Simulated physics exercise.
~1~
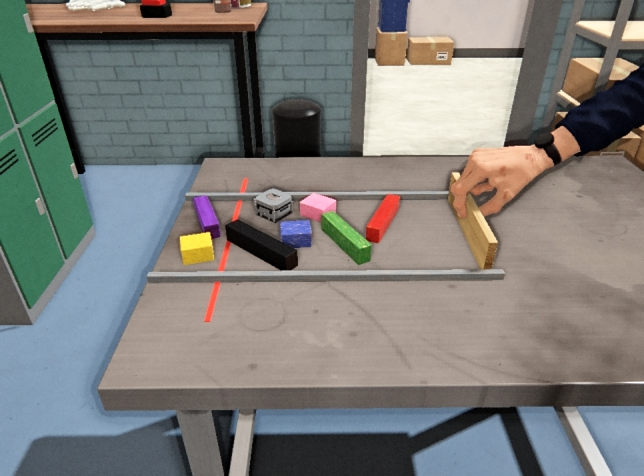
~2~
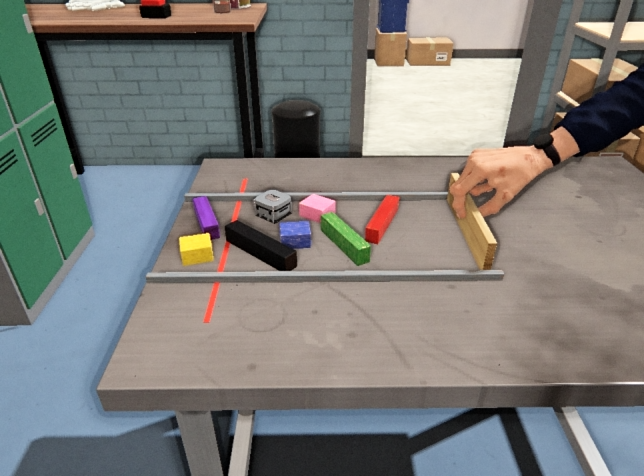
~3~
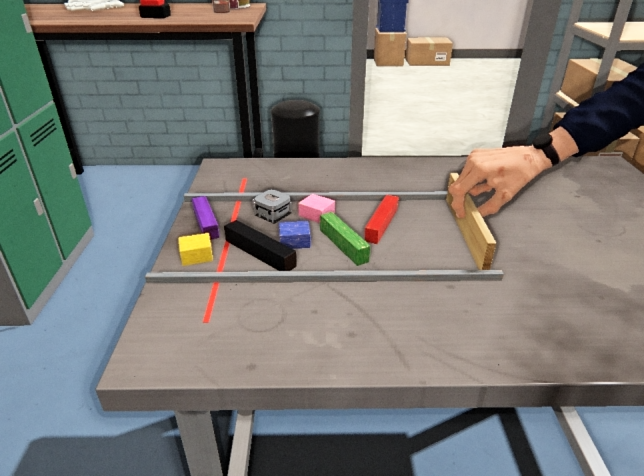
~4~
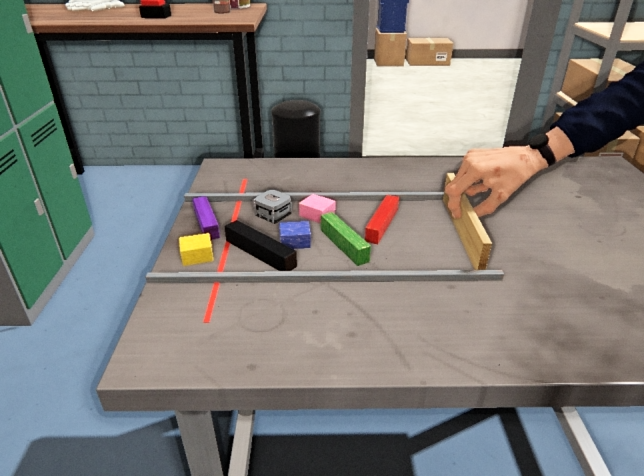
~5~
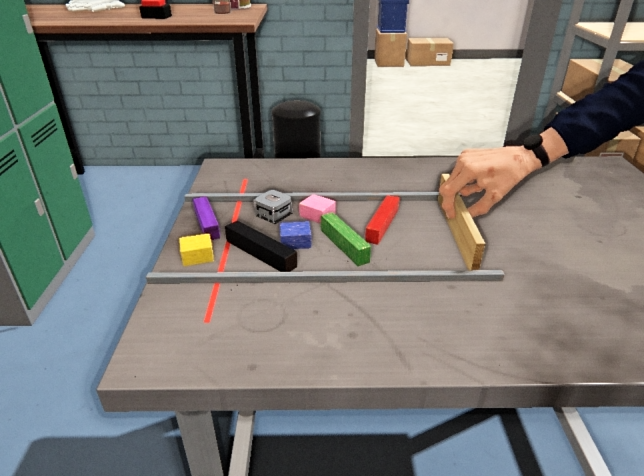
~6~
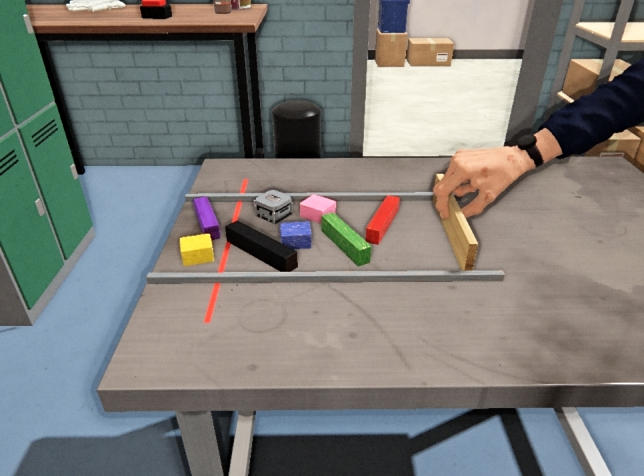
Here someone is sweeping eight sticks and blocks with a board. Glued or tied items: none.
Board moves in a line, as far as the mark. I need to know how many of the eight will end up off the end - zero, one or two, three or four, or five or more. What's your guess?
I'd say one or two.
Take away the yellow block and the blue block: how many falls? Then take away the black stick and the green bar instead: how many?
You'd see 1 fallen, and 1 in the other try.
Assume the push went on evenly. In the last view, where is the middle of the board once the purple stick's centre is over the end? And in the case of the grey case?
The middle is at (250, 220) when it's the purple stick, and at (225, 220) when it's the grey case.
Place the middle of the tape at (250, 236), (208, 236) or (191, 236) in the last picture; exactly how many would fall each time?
Taken one after another, the numbers are 0, 5 and 6.
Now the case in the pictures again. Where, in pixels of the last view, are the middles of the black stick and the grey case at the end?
Roughly (170, 251) for the first and roughly (181, 207) for the second.
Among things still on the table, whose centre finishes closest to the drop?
It's the grey case.
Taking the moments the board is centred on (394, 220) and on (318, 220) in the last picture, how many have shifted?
I get 1 at the one place and 6 at the other.
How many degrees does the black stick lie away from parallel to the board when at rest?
It comes to around 55 degrees.
Soon after, none off yet; purple stick at rest near (206, 218); yellow block at rest near (197, 250); black stick at rest near (260, 246).
Then, none off yet; purple stick moving near (203, 217); yellow block at rest near (195, 251); black stick moved a little near (236, 249).
At rest, the number that fall off is one or two; fallen, yellow block and purple stick.
